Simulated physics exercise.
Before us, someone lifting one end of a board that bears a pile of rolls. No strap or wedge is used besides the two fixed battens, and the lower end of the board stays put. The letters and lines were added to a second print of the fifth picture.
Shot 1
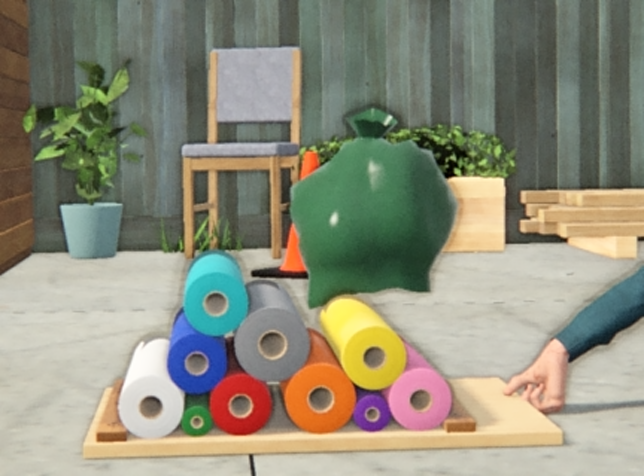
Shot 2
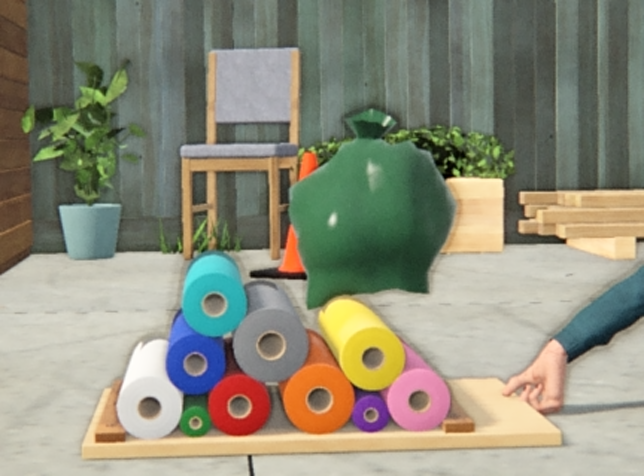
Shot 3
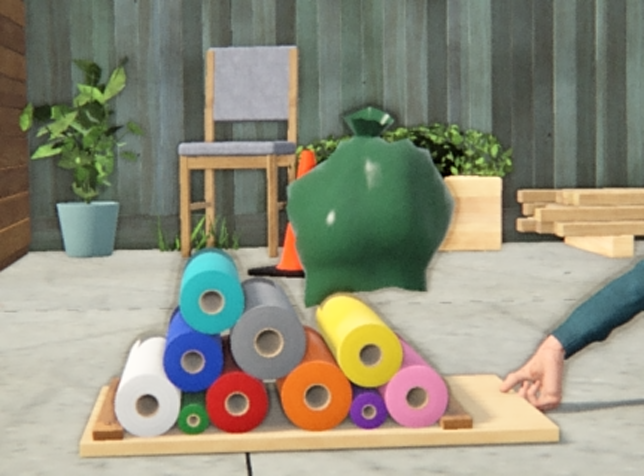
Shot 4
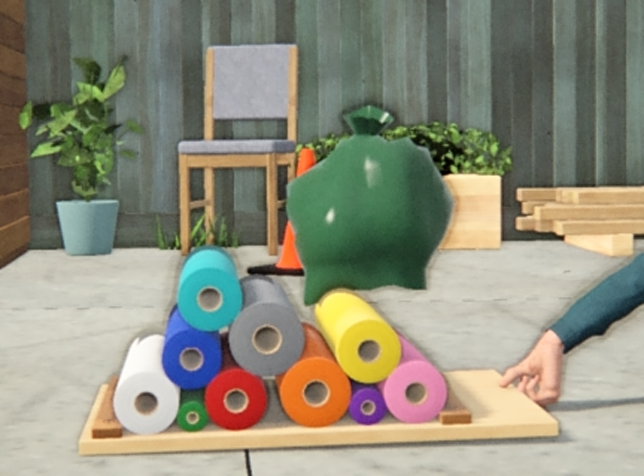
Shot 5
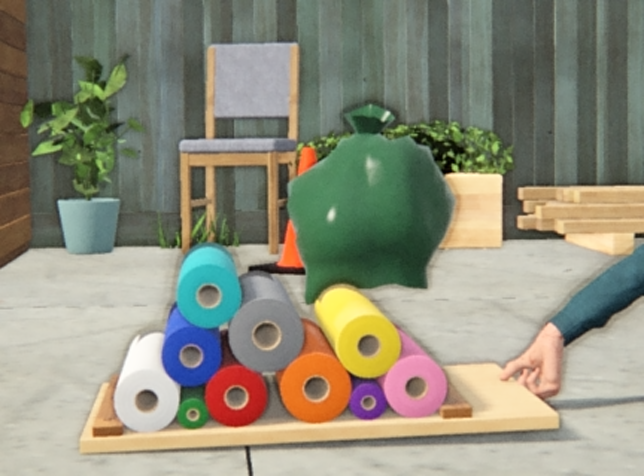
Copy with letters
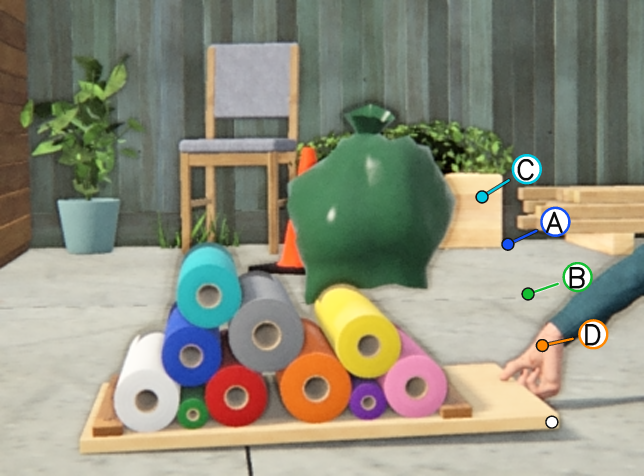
A hand at the right slightly lifts one end of a board bearing colourful rolls.
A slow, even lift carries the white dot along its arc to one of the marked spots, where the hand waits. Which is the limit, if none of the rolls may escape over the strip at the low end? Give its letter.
The last mark within the limit is D.
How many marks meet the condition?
The number is one.
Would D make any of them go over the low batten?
No, at D.
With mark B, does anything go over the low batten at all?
Yes.
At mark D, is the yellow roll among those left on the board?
The yellow roll: Yes.
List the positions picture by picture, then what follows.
White roll (151, 407); green roll (197, 422); red roll (241, 406), in the first picture.
Red roll (239, 407); orange roll (319, 400), in the second picture.
Board (311, 407); pink roll (417, 397); grey roll (269, 342), in the third picture.
Board (310, 403); white roll (146, 403); red roll (236, 400); green roll (192, 418), in the fourth picture.
Board (310, 399); white roll (147, 401); green roll (193, 414), in the fifth picture.
On the marked copy, A at (508, 244); B at (528, 294); C at (482, 197); D at (542, 346); the white dot at (552, 422).
Following D. Soon after the start, board at 10°.
Later, board at 11°.
In the end, board at 11°, none over the low batten.
As for the rest, A four over the low batten (white, blue, grey, turquoise); B four over the low batten (white, blue, grey, turquoise); C four over the low batten (white, blue, grey, turquoise).
